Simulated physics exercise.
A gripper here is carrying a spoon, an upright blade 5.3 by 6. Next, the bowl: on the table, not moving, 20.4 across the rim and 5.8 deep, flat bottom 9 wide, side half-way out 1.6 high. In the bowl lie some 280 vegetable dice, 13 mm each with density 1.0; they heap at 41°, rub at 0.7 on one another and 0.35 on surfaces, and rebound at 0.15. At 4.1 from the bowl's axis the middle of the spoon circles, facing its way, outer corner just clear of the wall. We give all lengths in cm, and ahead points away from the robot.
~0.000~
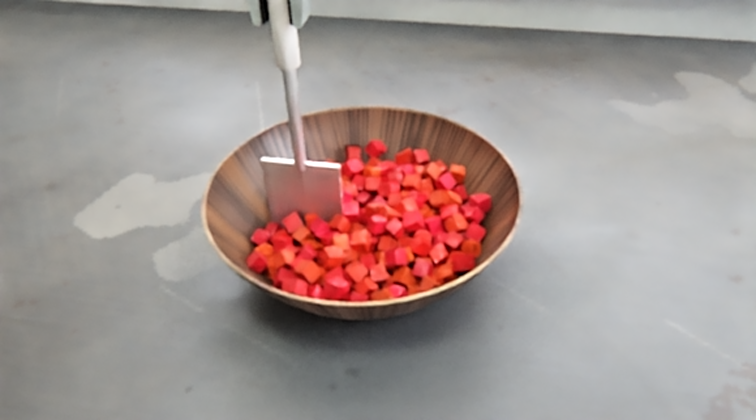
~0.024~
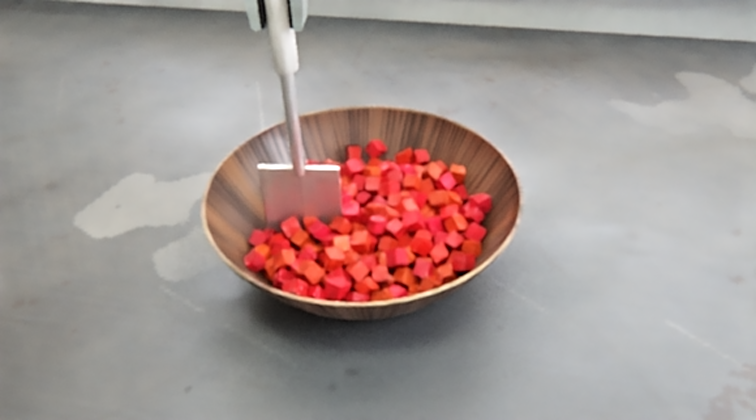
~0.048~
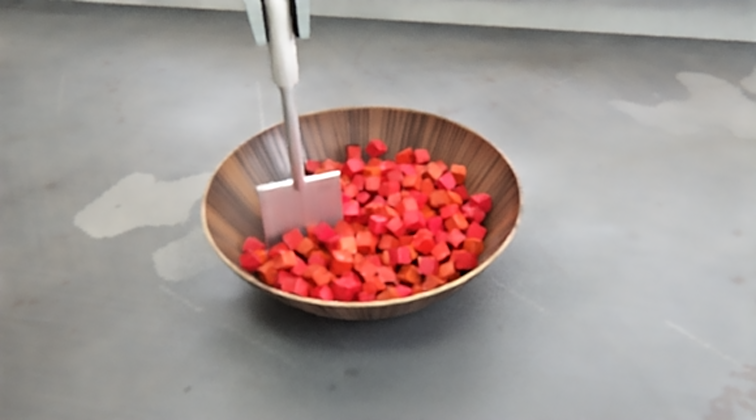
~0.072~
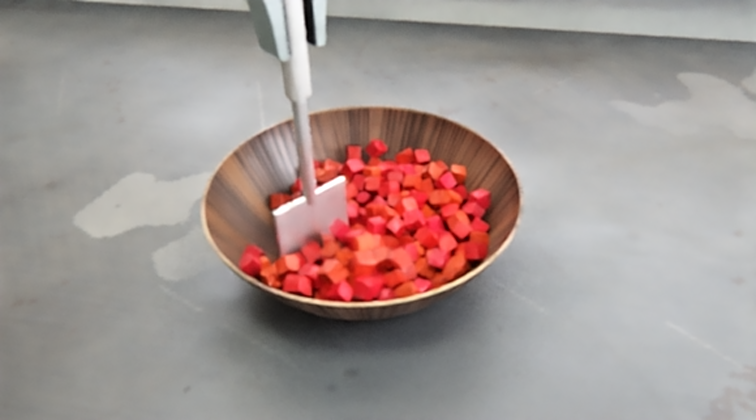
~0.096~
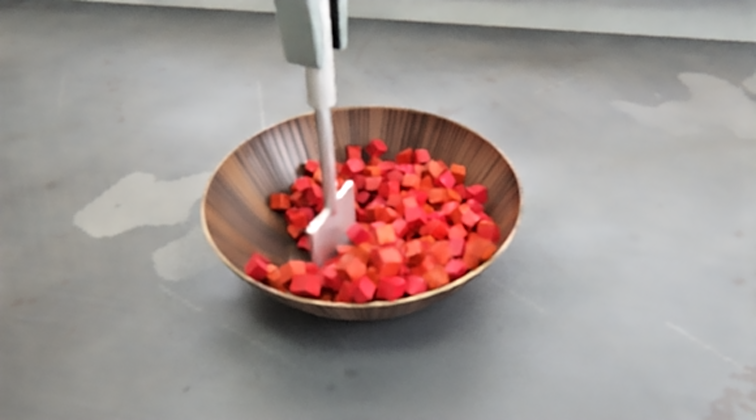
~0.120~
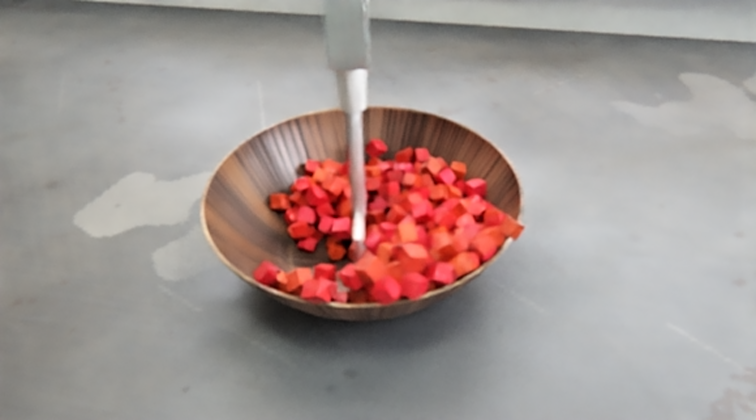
A gripper sweeps an upright blade through red and orange cubes in a wooden bowl.
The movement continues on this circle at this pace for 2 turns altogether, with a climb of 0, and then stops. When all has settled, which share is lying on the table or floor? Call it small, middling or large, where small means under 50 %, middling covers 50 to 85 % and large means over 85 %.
I would call it middling.
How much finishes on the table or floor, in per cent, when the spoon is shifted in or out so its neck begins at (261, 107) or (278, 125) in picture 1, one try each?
25 and 65 per cent.
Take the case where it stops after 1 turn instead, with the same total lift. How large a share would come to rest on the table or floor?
Then some 50 per cent.
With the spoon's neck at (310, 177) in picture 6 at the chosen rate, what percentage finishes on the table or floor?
Close to 40 in a hundred.
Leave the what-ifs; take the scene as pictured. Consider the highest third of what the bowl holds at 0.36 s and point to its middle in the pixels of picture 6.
The upper third is centred close to (258, 165).
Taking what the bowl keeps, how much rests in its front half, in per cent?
Some 60 per cent.
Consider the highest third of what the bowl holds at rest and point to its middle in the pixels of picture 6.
It is centred around (278, 259).
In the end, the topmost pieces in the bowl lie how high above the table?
I'd say close to 5.0 centimetres.
After 0.36 s, 340° round, highest piece 10 above the table; 160 in the bowl, 59 on the table or floor, 58 in flight or on the tool.
After 0.60 s, 220° round, highest piece 8 above the table; 156 on the table or floor, 107 in the bowl, 14 in flight or on the tool.
After 0.91 s, 0° round, highest piece 5 above the table; 183 on the table or floor, 94 in the bowl.
After 1.61 s, 0° round, highest piece 5 above the table; 183 on the table or floor, 94 in the bowl.
In the end, 183 on the table or floor, 94 in the bowl. That is 66 % on the table or floor.
